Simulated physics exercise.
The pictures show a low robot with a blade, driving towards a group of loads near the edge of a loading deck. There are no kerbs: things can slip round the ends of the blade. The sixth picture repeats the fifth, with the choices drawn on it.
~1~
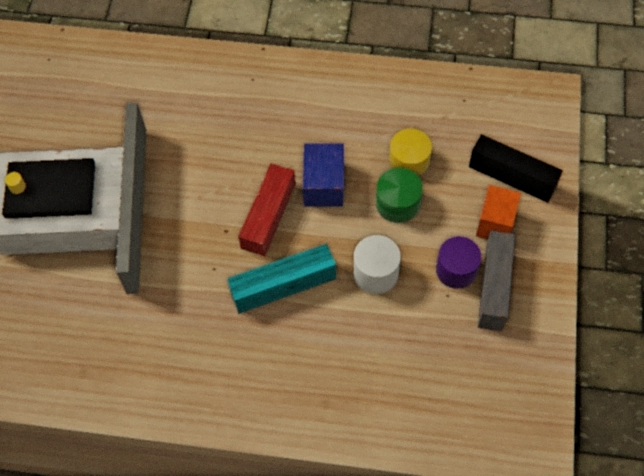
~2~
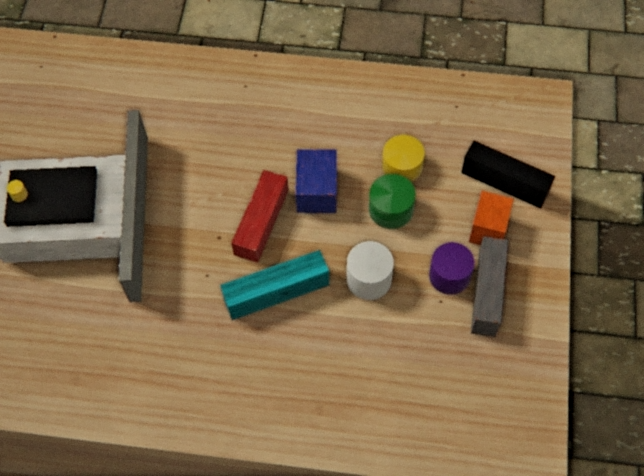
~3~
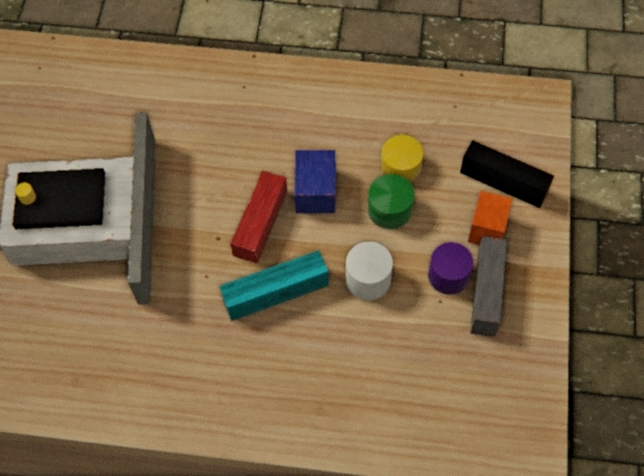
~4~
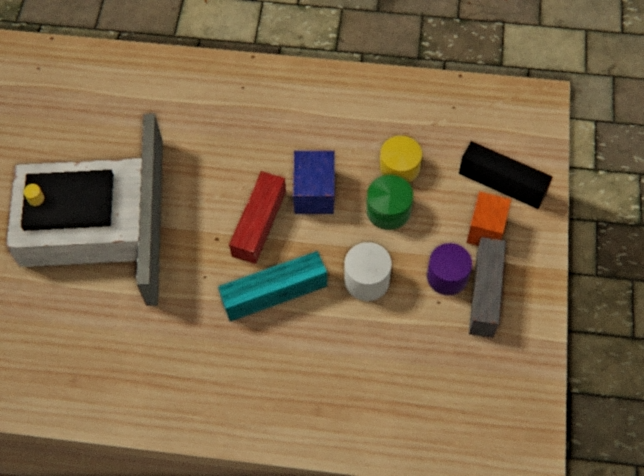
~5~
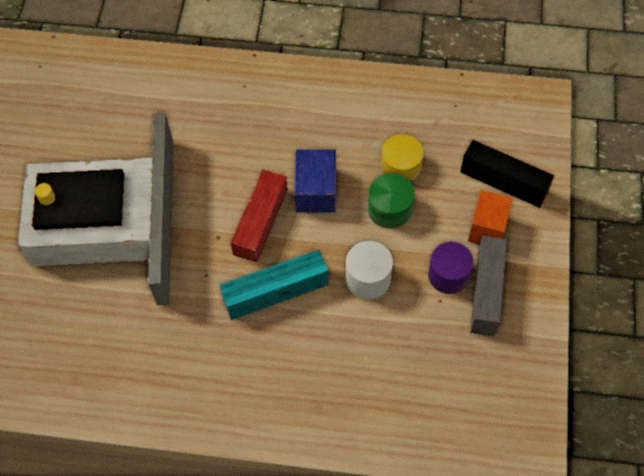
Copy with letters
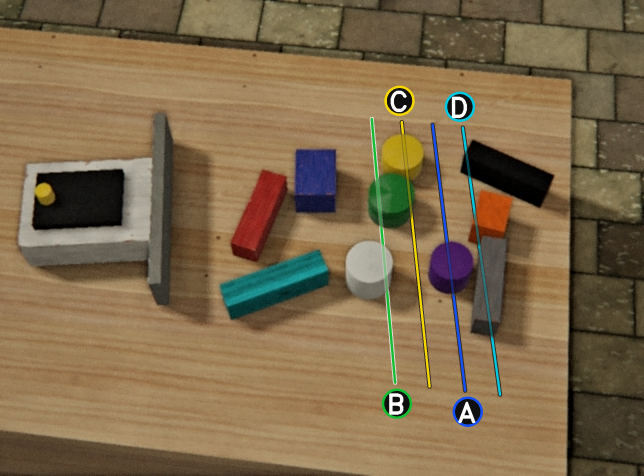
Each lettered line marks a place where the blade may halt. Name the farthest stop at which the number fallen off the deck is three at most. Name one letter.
It should halt at D.
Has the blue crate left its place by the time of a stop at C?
Yes.
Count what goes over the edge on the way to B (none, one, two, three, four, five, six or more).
In all, none.
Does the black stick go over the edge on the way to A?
By then, no.
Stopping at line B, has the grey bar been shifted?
Yes.
On the marked copy, A at (448, 249); B at (383, 242); C at (415, 245); D at (480, 252).
With D. Early on, robot (200, 210); blue crate (325, 180); white canister (387, 267).
Further on, robot (315, 222); grey bar (517, 293); orange crate (505, 224).
At the end, robot (408, 231); grey bar over the edge; green canister (566, 198); one fallen.
As for the rest, A is within the limit but short; B is within the limit but short; C is within the limit but short.
